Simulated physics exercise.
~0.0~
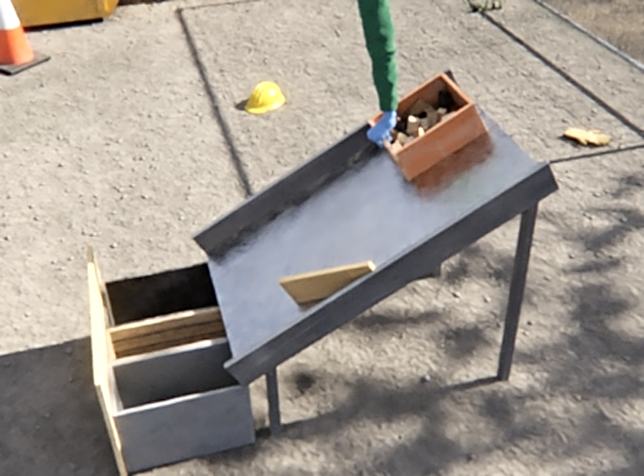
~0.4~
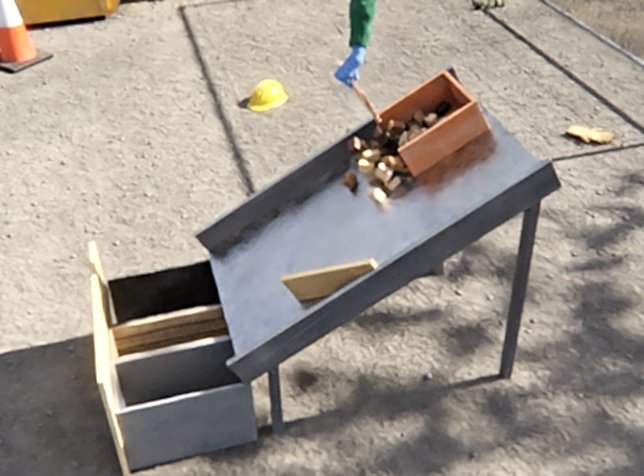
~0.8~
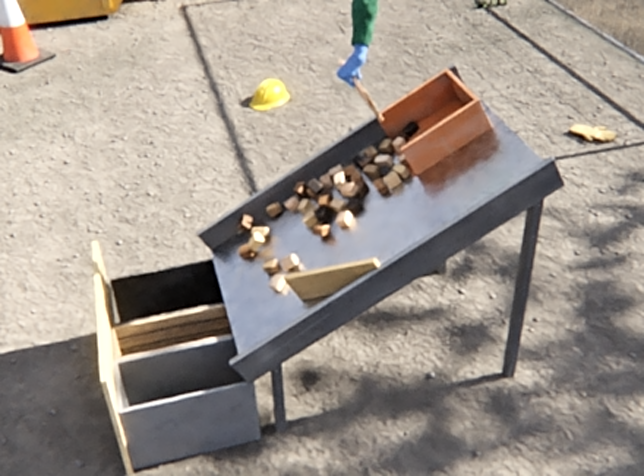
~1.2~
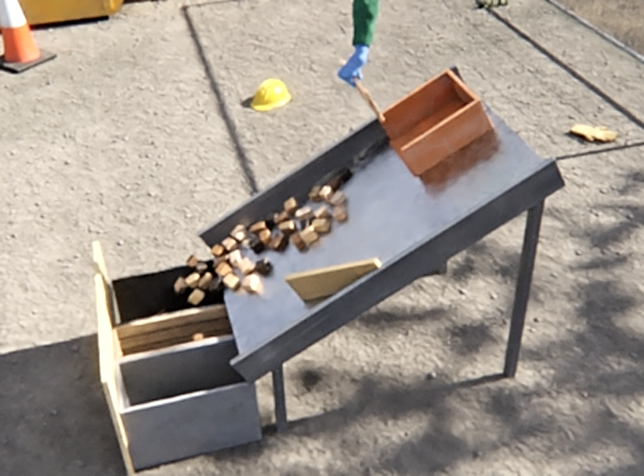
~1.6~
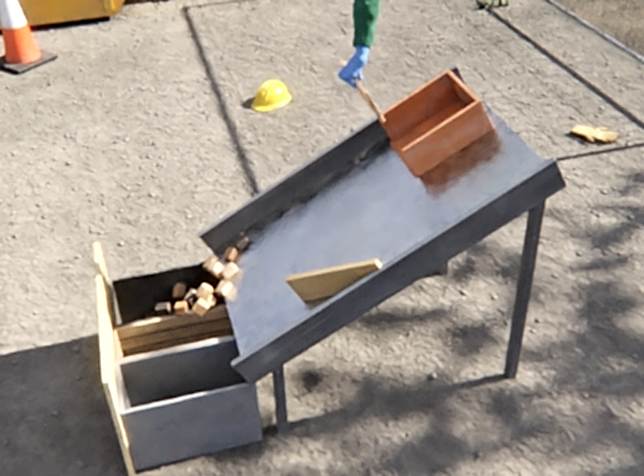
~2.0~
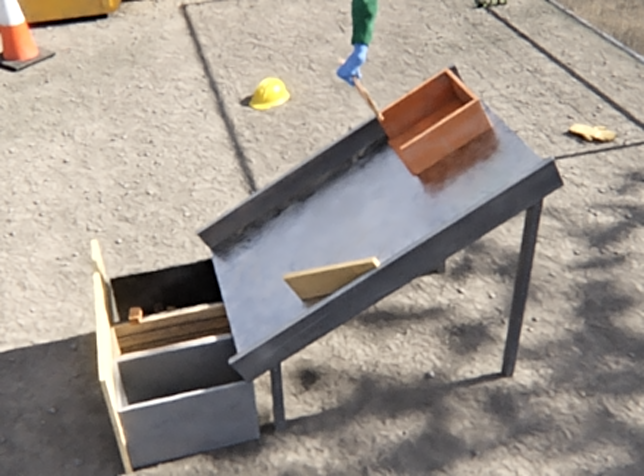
On sunlit, gritty ground outdoors, a blue-gloved hand pulled the gate away from an orange pen atop a sloping grey table, and wooden blocks spilled down past an angled board, most dropping into the black tub at the back and a few into the wooden one.
